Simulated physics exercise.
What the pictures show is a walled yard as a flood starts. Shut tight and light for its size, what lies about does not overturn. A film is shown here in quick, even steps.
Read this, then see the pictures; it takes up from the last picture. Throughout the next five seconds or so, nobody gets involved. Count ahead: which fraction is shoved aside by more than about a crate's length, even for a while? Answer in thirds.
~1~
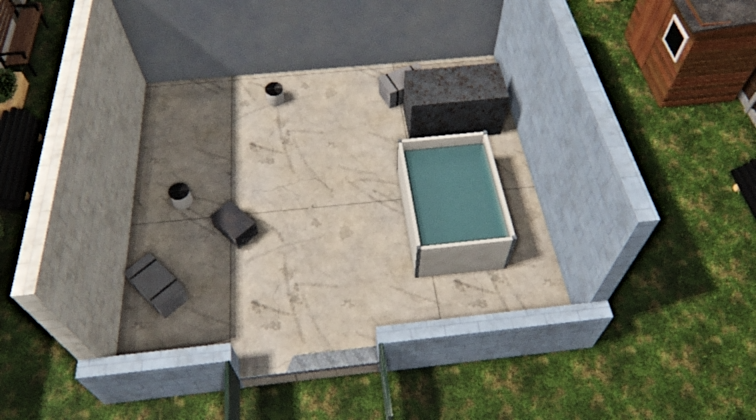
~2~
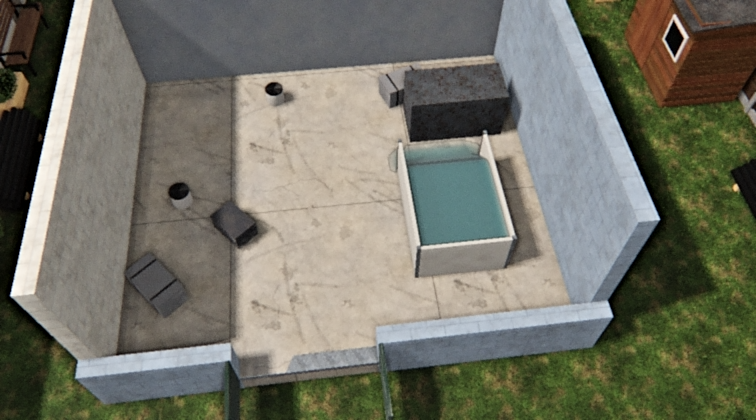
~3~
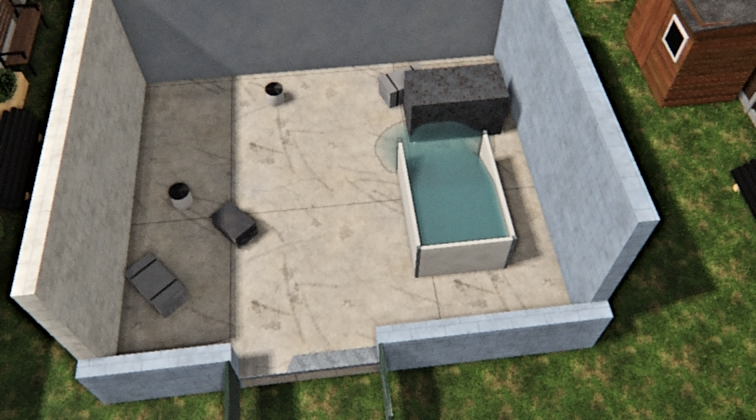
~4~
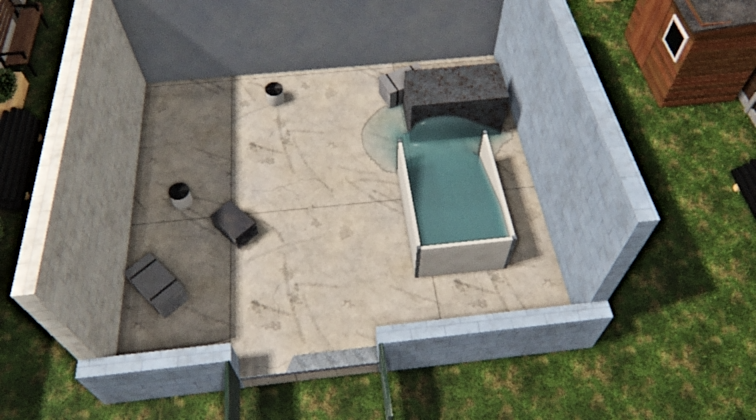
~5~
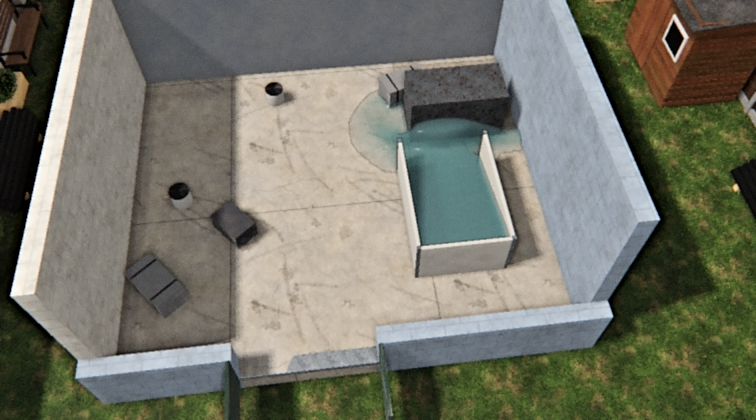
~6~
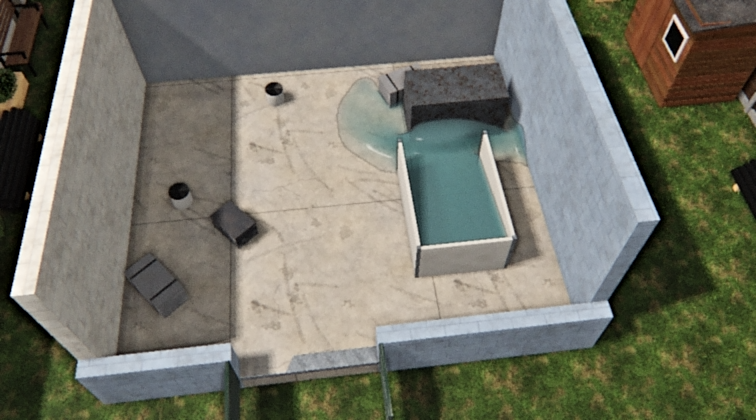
One to two thirds.
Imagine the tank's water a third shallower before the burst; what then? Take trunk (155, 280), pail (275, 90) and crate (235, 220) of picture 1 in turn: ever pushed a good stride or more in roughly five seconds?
Not beyond that, then beyond that, then not beyond that.
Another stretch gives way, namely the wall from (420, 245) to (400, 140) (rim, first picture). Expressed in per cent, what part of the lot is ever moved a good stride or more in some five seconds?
I'd put it at about 80 percent.
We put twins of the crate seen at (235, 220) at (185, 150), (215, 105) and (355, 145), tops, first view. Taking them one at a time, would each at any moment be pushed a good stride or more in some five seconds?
The first travels far, the second travels far and the third travels far.
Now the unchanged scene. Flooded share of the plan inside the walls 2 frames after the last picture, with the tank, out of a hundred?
Wet share: Around 25 %.
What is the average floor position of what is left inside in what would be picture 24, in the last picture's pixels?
I'd put it around pixel (228, 179).
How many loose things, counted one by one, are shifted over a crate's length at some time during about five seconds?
2 in total.
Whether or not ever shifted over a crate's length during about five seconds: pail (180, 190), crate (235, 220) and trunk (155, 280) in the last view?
Well, in the order you gave them, the first went the distance, the second stayed under the mark, and the third stayed under the mark.
A moment on, 0 of 5 are well off their spots; 0 afloat.
Next, 1 of 5 are well off their spots; 1 afloat.
Later, 1 of 5 are well off their spots; 3 afloat.
In the end, 2 of 5 are well off their spots, and 2 have been at some point; 3 afloat.
